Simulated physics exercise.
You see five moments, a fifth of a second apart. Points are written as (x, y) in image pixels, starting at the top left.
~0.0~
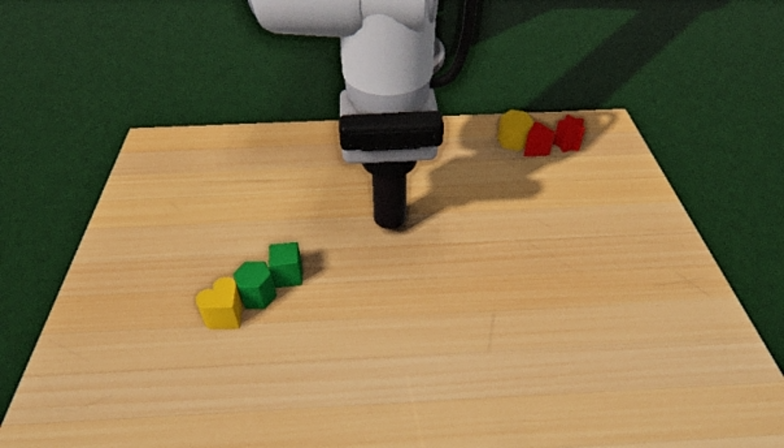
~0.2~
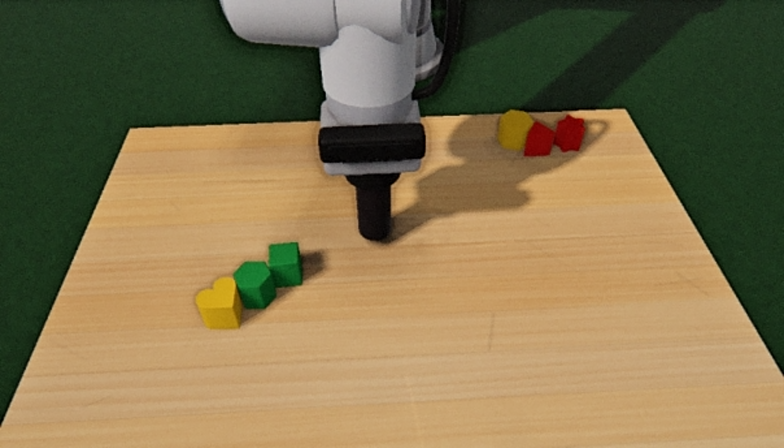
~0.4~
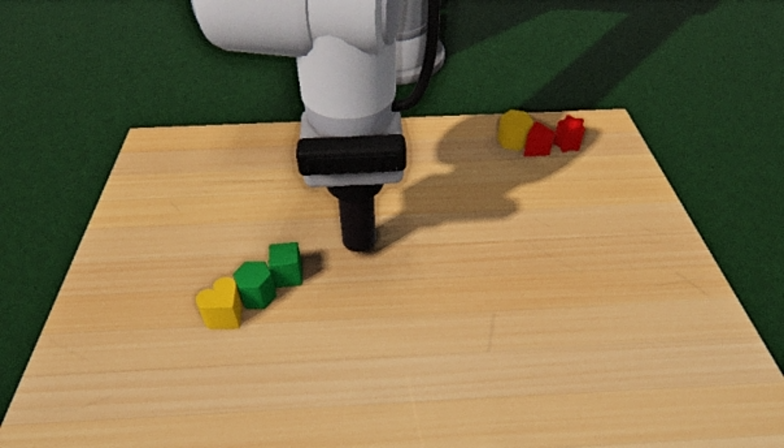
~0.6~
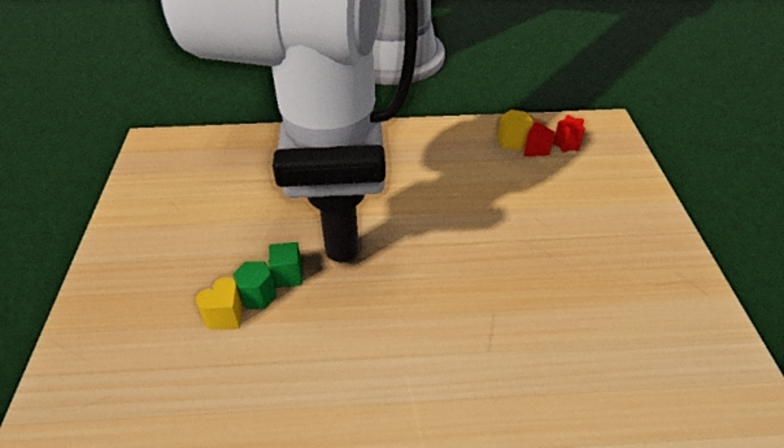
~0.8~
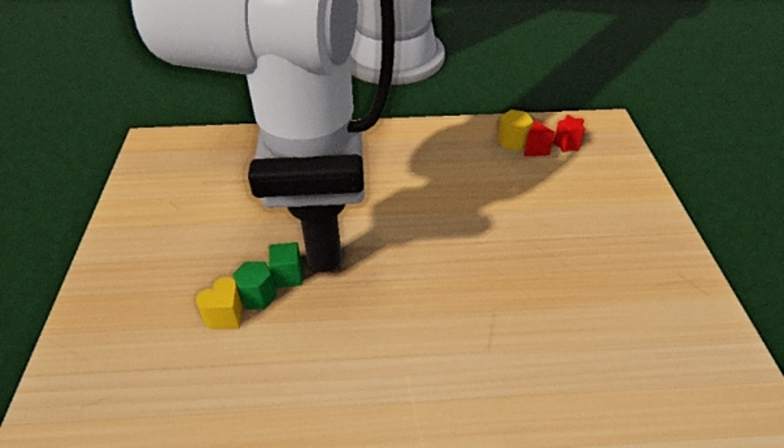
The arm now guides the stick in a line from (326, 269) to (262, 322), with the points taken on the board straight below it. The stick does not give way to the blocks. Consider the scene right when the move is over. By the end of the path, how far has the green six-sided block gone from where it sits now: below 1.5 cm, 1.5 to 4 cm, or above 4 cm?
Distance: Below 1.5 cm.
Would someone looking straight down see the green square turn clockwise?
The answer is yes.
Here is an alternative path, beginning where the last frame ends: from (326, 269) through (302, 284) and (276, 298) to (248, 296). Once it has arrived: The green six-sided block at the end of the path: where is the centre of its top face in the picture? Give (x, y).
That would be at about pixel (206, 270).
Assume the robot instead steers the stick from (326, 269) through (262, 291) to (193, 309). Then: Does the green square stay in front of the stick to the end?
Going by the path, no.
What follows on the original path. Halfway along, stick (294, 286); yellow heart-shaped block (213, 297); green six-sided block (242, 272), turned 25° anticlockwise; green square (269, 255), turned 45° clockwise.
At the end, stick (259, 313); yellow heart-shaped block (213, 298); green six-sided block (241, 272), turned 25° anticlockwise; green square (269, 255), turned 45° clockwise.
